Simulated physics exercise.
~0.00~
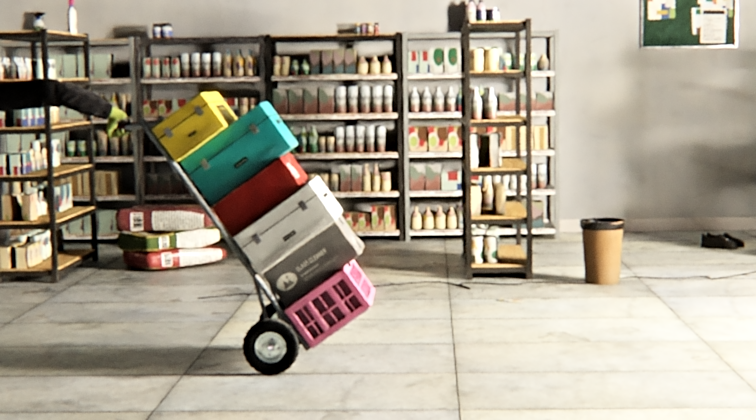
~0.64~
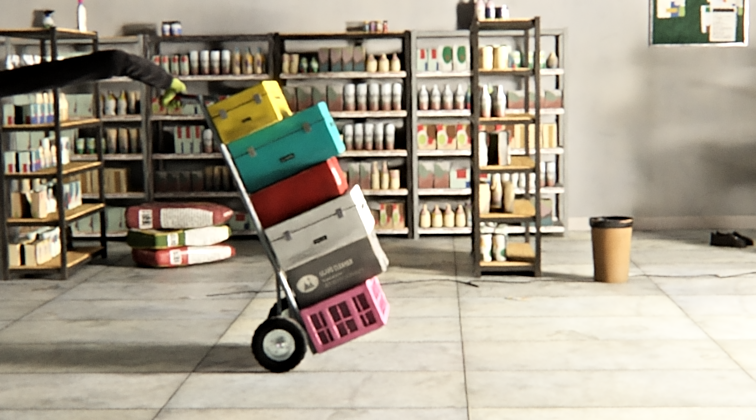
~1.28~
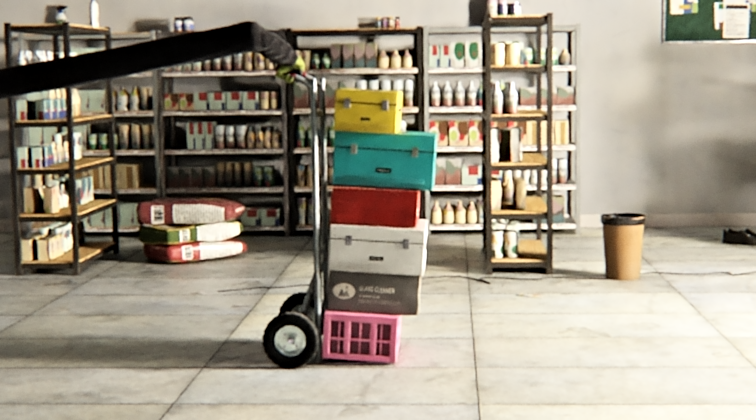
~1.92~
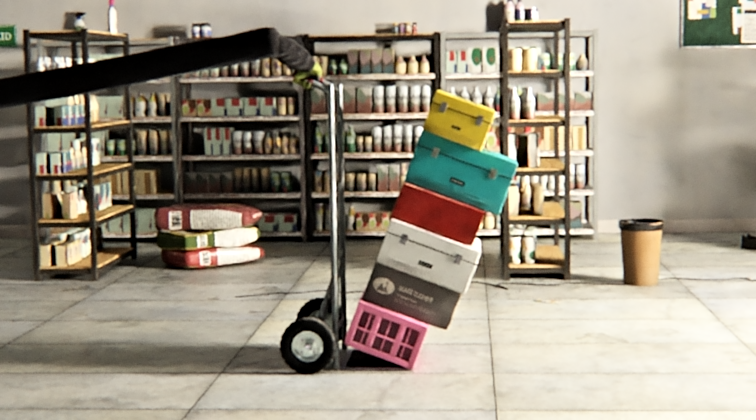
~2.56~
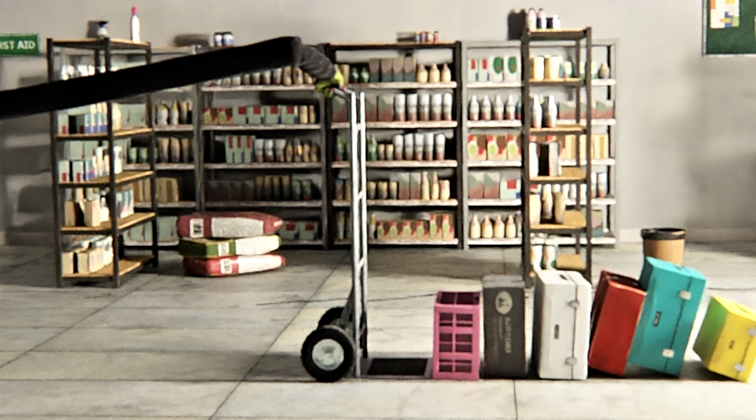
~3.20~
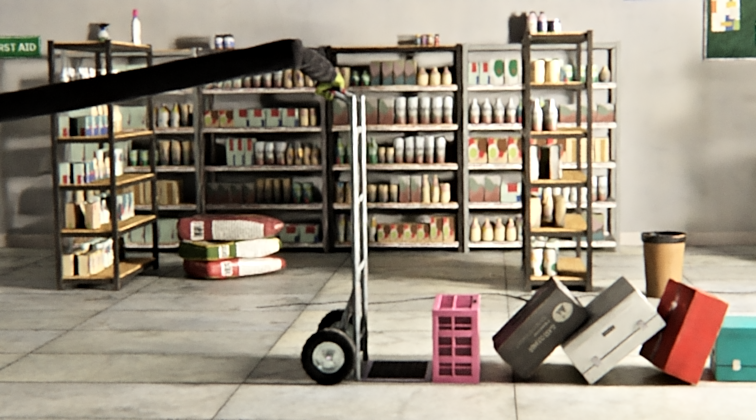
Stacked boxes and toolboxes on a hand truck tipping forward as a gloved arm swings it upright, toppling and spilling rightward across the floor.
